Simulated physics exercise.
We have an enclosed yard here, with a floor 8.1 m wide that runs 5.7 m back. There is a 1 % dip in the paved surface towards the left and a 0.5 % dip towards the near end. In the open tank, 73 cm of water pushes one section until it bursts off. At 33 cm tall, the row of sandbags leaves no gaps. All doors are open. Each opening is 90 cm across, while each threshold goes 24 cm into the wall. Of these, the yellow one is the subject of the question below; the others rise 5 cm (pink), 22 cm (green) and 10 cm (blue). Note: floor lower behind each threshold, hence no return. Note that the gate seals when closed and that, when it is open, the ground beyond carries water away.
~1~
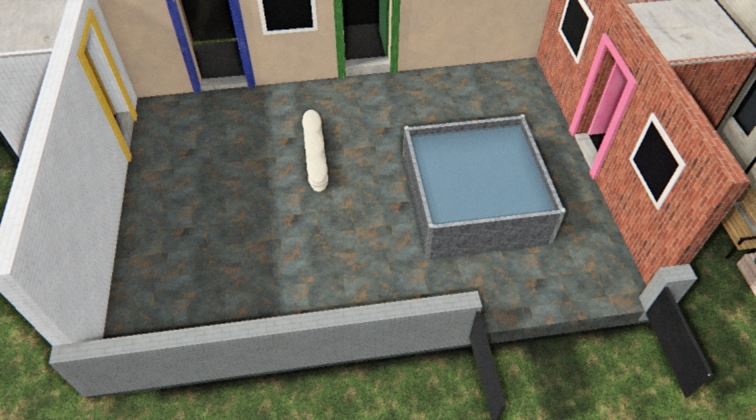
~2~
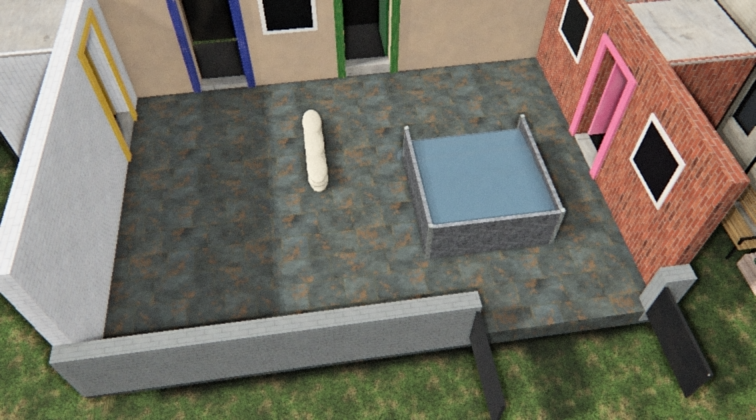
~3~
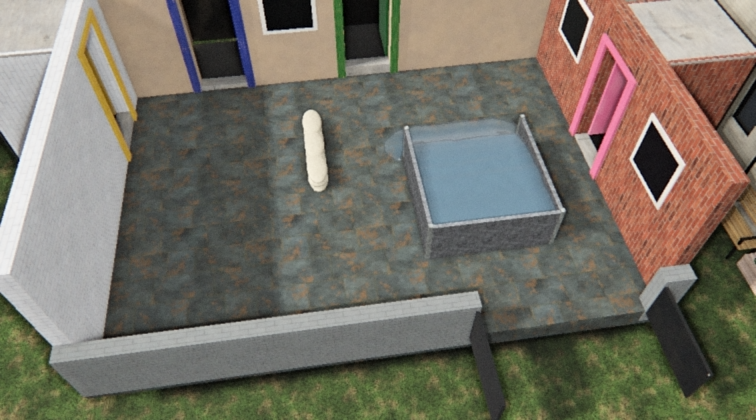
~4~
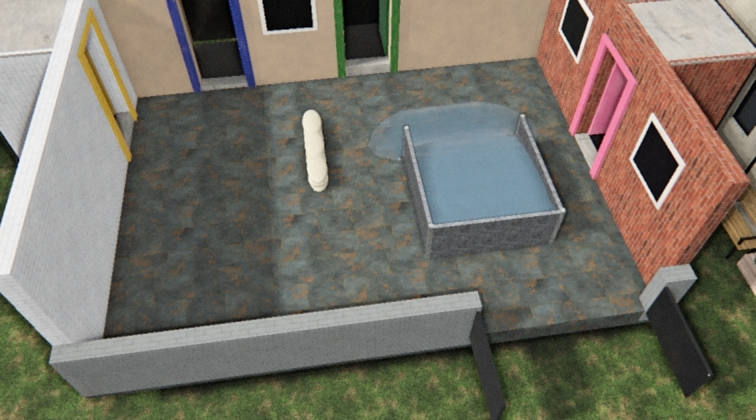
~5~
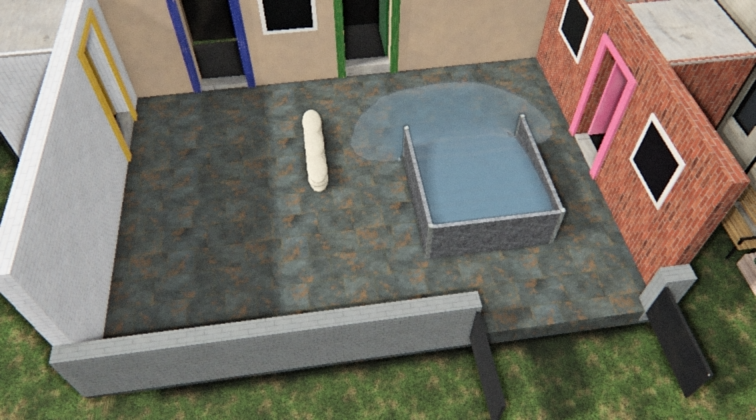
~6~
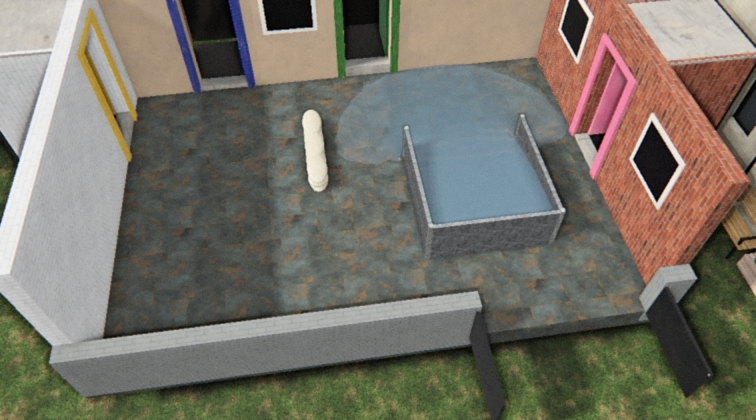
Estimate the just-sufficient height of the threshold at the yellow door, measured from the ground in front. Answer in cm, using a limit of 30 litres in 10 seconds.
I would say 17 cm.
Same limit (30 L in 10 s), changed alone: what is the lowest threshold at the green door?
At the green door it takes roughly 25 centimetres.
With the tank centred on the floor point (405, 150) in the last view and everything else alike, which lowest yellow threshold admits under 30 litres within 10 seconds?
Then about 17 centimetres at the least.
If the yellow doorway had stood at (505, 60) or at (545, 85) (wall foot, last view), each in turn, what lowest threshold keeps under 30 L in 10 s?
In turn: About 27 cm, about 25 cm.
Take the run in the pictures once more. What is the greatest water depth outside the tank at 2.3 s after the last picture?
Around 32 centimetres.
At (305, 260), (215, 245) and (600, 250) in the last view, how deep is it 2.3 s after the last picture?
Approx. 0 / 0 / 0 cm.
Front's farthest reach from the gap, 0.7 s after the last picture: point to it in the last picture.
At about (294, 85).
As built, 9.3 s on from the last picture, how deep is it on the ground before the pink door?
Some 2.5 cm.
Then, 0.7 s after the last picture water covers 25 % of the floor, deepest (45 cm) near (438, 76); it has not reached the yellow door.
Then, 2.3 s after the last picture water covers 40 % of the floor, deepest (32 cm) near (530, 61); 16 cm at the yellow door, 0 litres in over its 25 cm threshold.
Then, 9.3 s after the last picture water covers 95 % of the floor, deepest (14 cm) near (101, 359); 9 cm at the yellow door, 0 litres in over its 25 cm threshold.
At the yellow door as built, the water peaked near 23 cm, 2.9 s after the last picture.
With a threshold of 15.5 cm, 41 litres would have come in within the 10 s; with 21 cm, 5 litres. So under 30 litres takes about 17 cm.
